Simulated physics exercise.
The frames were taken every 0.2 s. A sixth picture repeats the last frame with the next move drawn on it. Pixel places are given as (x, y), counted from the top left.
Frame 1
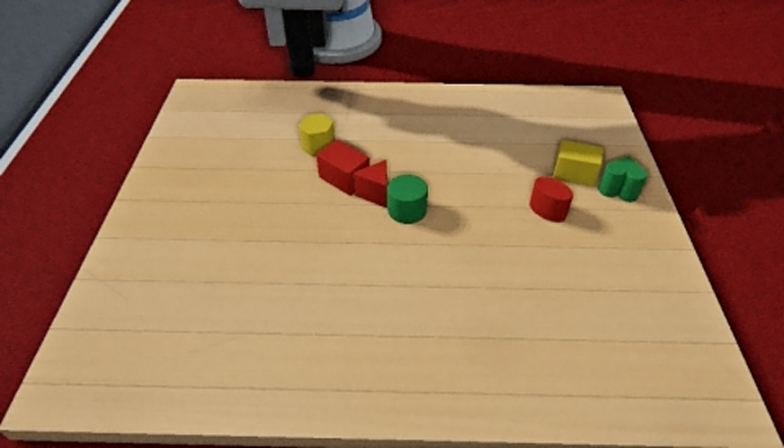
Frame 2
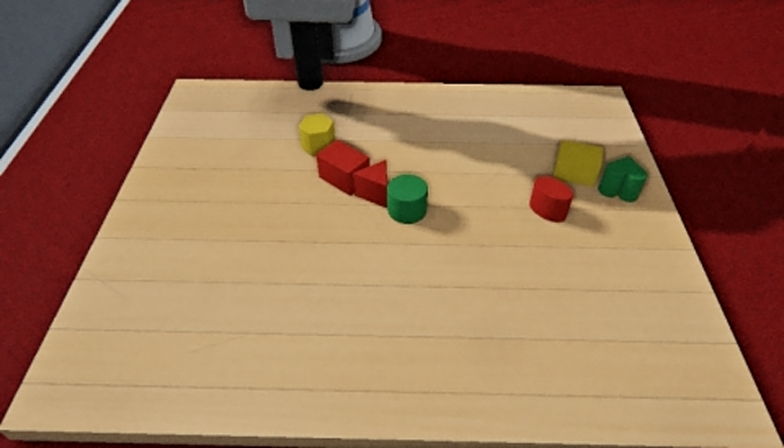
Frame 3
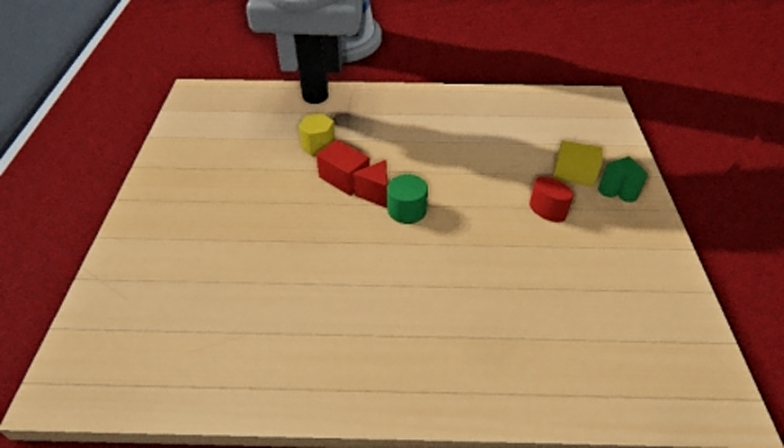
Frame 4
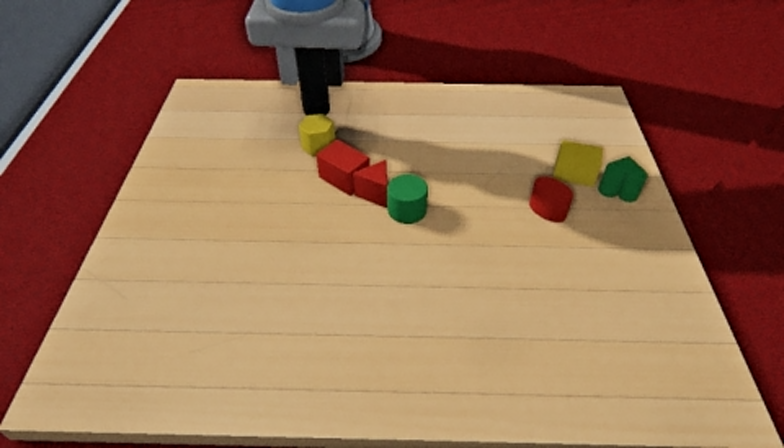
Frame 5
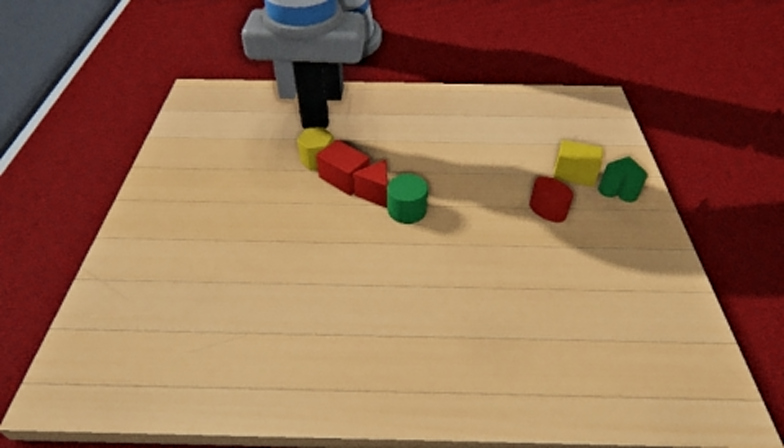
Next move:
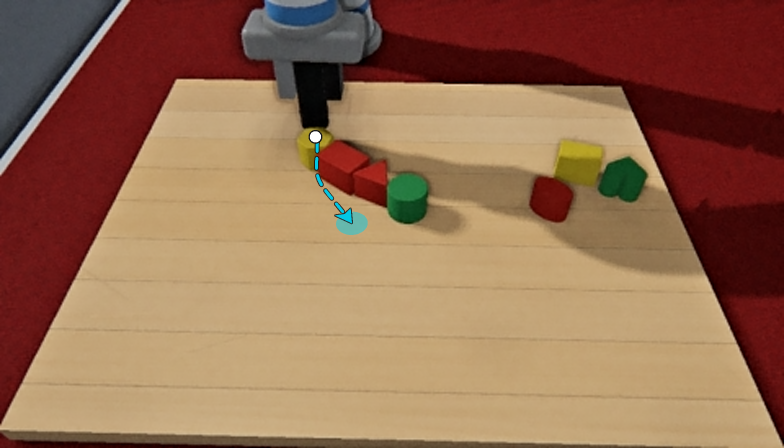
On a wooden board over red cloth, a robot arm's black post moves forward and nudges a yellow block slightly nearer.
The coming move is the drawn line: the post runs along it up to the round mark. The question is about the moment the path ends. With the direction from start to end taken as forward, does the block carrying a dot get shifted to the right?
I'd say yes.
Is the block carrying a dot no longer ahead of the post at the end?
The answer is yes.
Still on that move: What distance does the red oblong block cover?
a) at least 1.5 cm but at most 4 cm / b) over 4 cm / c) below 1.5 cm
b (over 4 cm)
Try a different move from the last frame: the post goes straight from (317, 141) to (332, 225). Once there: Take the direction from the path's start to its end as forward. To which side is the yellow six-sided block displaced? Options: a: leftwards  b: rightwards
Choice b: Rightwards.
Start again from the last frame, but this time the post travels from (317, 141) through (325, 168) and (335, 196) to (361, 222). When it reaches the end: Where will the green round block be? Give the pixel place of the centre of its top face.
It is at (428, 192).
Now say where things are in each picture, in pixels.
Post tip at (303, 72); block tops, yellow six-sided block at (316, 123); red oblong block at (343, 155); red three-sided block at (375, 172); green round block at (408, 187), in the first picture.
Post at (311, 84); blocks unchanged, in the second picture.
Post at (316, 98); blocks unchanged, in the third picture.
Post at (317, 111); blocks unchanged, in the fourth picture.
Post at (316, 125); yellow six-sided block at (315, 137); red oblong block at (343, 155); red three-sided block at (375, 172); green round block at (408, 187), in the fifth picture.
Path on the board, from (317, 141) via (317, 168) and (329, 195), ending at (352, 223); the dot is on the yellow six-sided block.
On the path given first. One third of the way, post at (315, 153); yellow six-sided block at (296, 166); red oblong block at (341, 167), turned 15° anticlockwise; red three-sided block at (377, 176), turned 20° anticlockwise; green round block at (415, 188).
Two thirds of the way, post at (328, 179); yellow six-sided block at (290, 178), turned 35° clockwise; red oblong block at (360, 187), turned 20° anticlockwise; red three-sided block at (397, 193), turned 35° anticlockwise; green round block at (436, 192).
At the end, post at (351, 207); yellow six-sided block at (290, 178), turned 35° clockwise; red oblong block at (389, 213), turned 30° anticlockwise; red three-sided block at (428, 213), turned 45° anticlockwise; green round block at (444, 193).
